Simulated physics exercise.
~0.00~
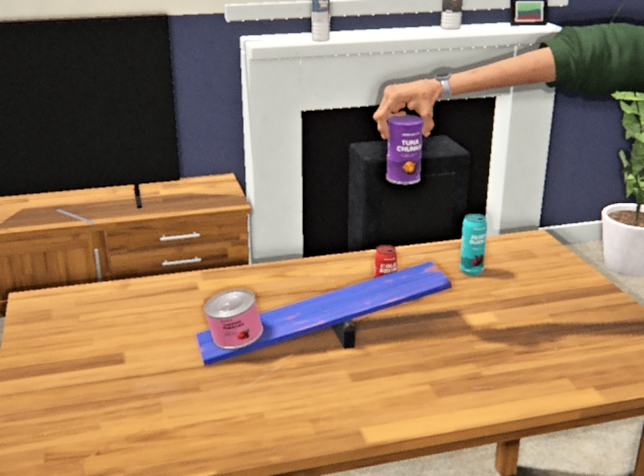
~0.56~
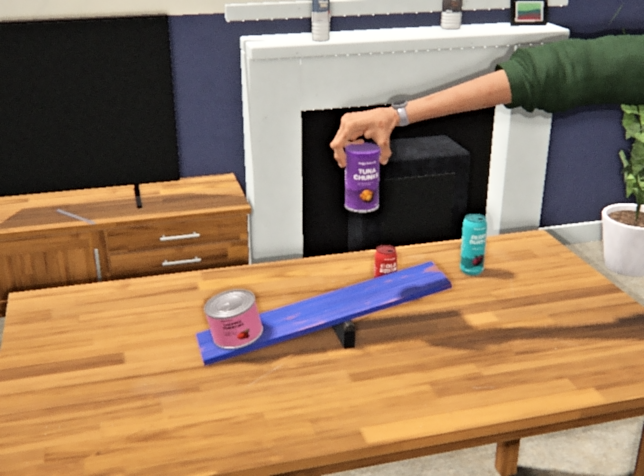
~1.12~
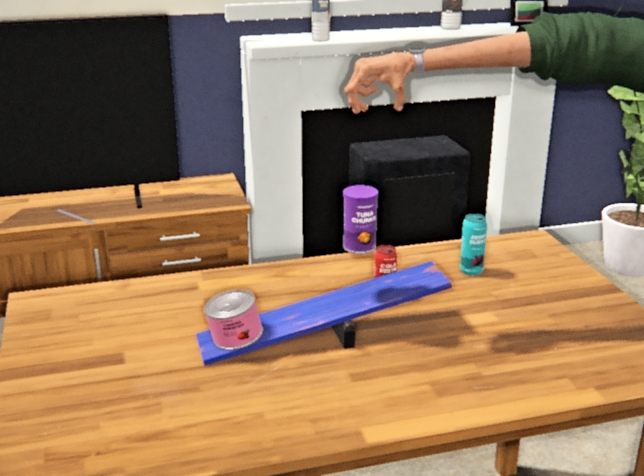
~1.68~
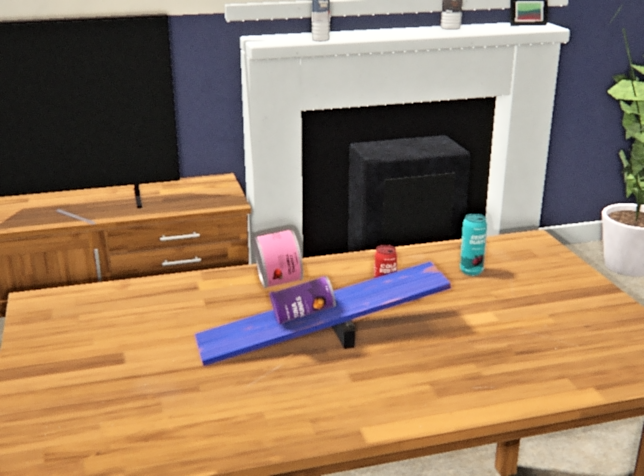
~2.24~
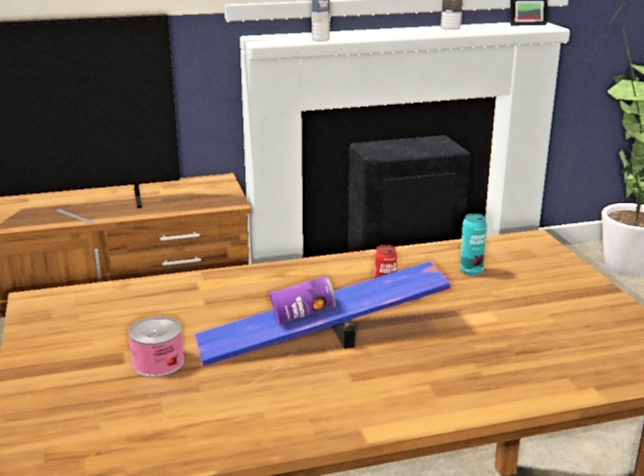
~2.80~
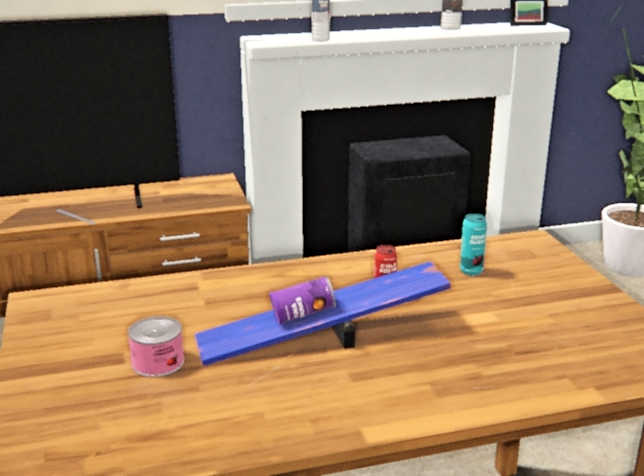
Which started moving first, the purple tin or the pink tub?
The purple tin moved first, carried left by the hand while the pink tub was still sitting on the low end of the plank. The tub only moved after the tin had been dropped.
